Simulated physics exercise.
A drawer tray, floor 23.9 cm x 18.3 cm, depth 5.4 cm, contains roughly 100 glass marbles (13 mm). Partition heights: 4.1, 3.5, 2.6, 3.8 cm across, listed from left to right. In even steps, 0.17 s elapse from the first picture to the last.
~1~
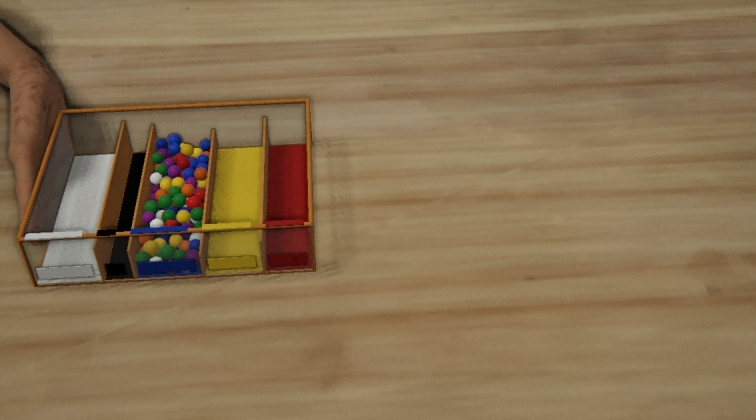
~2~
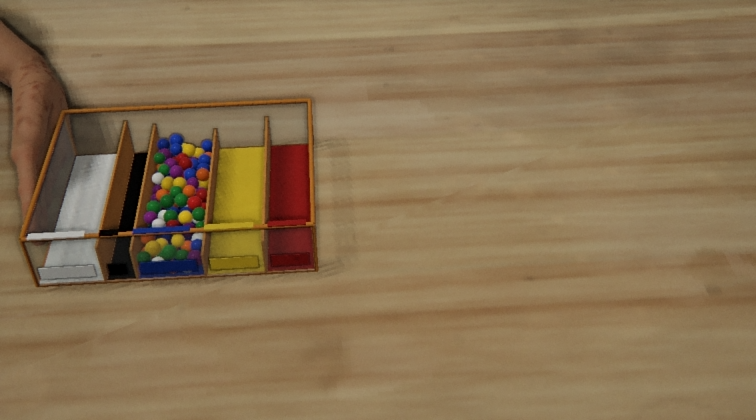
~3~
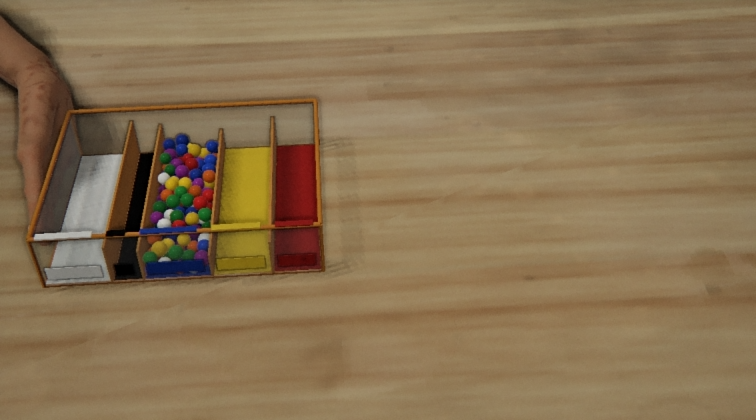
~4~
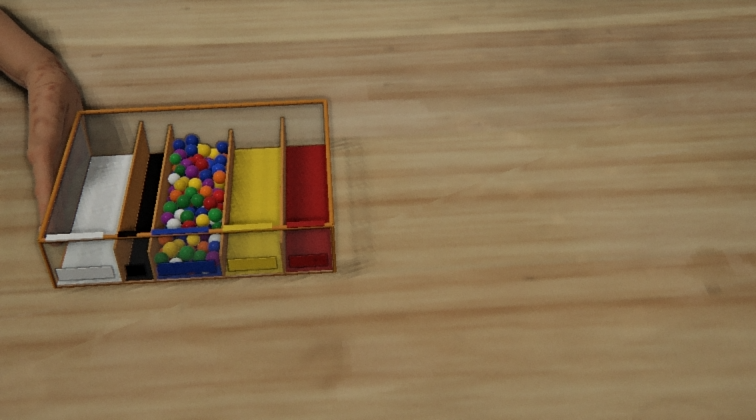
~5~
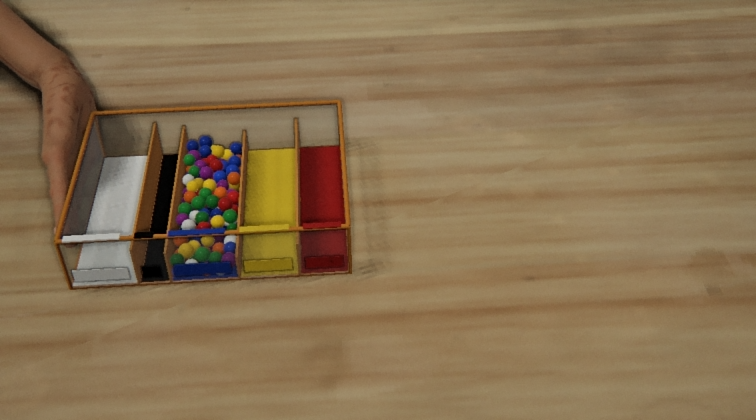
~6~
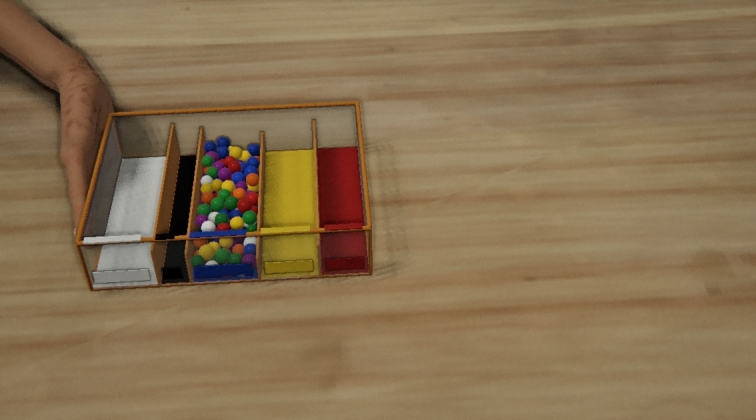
On a wooden tabletop, a hand at the left slides a divided tray of colourful marbles a short way to the right.
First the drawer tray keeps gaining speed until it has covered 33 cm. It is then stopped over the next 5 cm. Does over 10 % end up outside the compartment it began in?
The tenth mark is never passed.
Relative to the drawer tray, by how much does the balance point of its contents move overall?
Measured shift: Approx. 0.5 cm, an estimate.
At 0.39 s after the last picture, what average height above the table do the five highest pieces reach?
They're around 4 cm up.
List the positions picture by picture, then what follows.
In the first frame, drawer tray at (167, 237); tilt 0 degrees; moved 0.0 cm; blue 100 %.
In the second frame, drawer tray at (170, 237); tilt 0 degrees; moved 0.2 cm.
In the third frame, drawer tray at (176, 237); tilt 0 degrees; moved 0.8 cm.
In the fourth frame, drawer tray at (188, 238); tilt 0 degrees; moved 1.8 cm.
In the fifth frame, drawer tray at (204, 239); tilt 0 degrees; moved 3.2 cm.
In the sixth frame, drawer tray at (226, 240); tilt 0 degrees; moved 4.9 cm; blue 100 %.
Then, 0.14 s after the last picture, tilt 0 degrees; blue 100 %; 0 % away from where they began.
Then, 0.27 s after the last picture, tilt 0 degrees; blue 100 %; 0 % away from where they began.
Then, 0.39 s after the last picture, tilt 0 degrees; blue 100 %; 0 % away from where they began.
Then, 0.50 s after the last picture, tilt 0 degrees; blue 100 %; 0 % away from where they began.
In the end, blue 100 %; 0 % away from where they began.
